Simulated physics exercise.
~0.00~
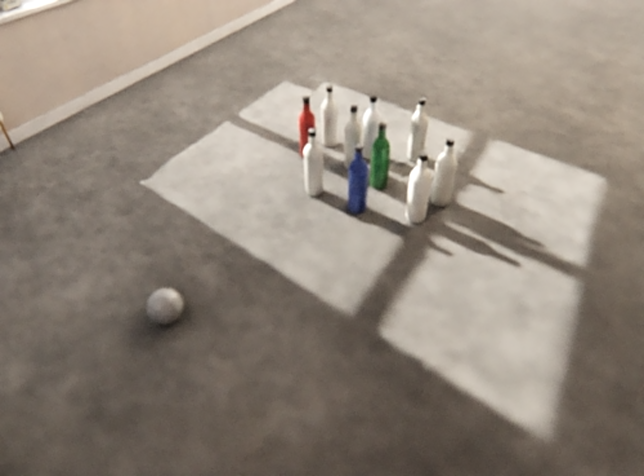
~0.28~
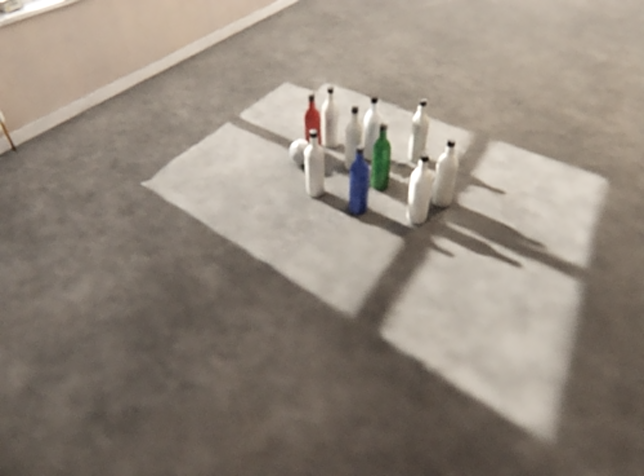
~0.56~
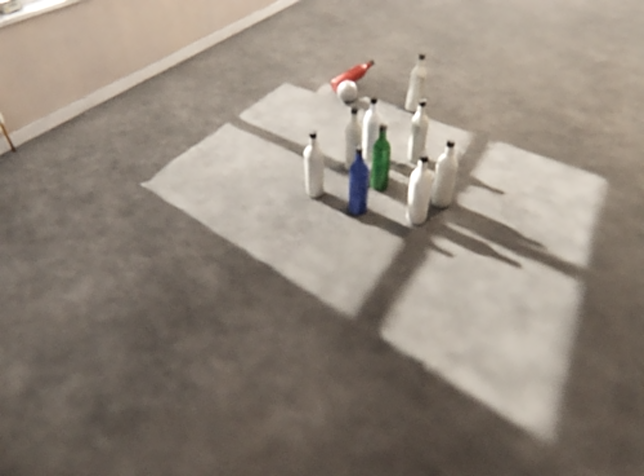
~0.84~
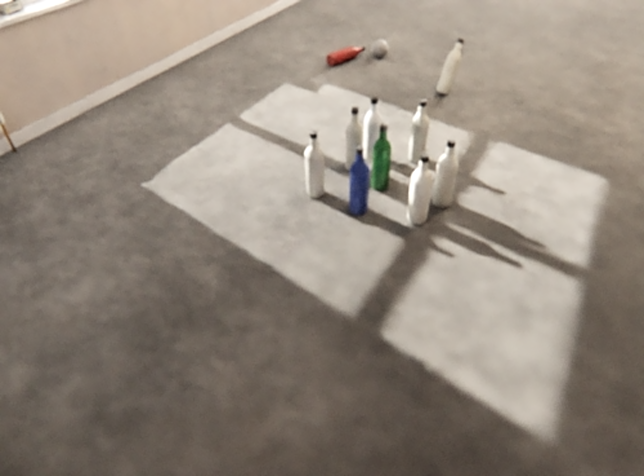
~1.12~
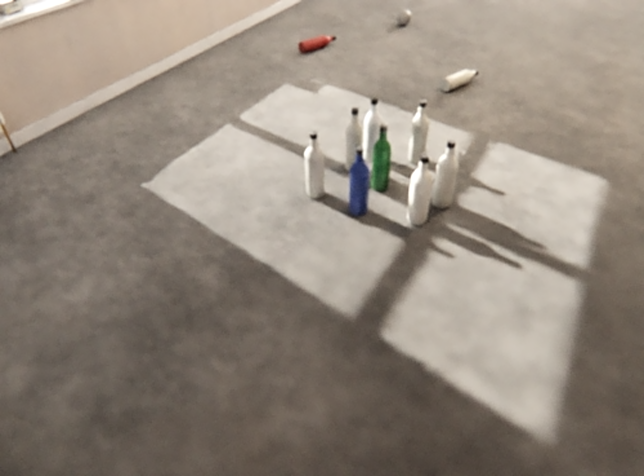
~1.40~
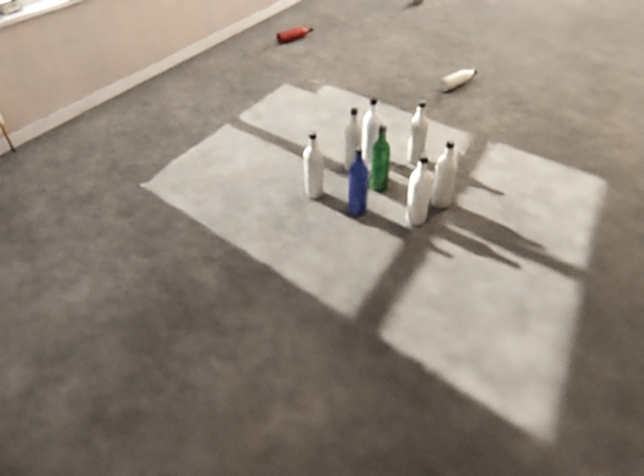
A gray ball rolls into standing bottles, knocking over a red and a white one.
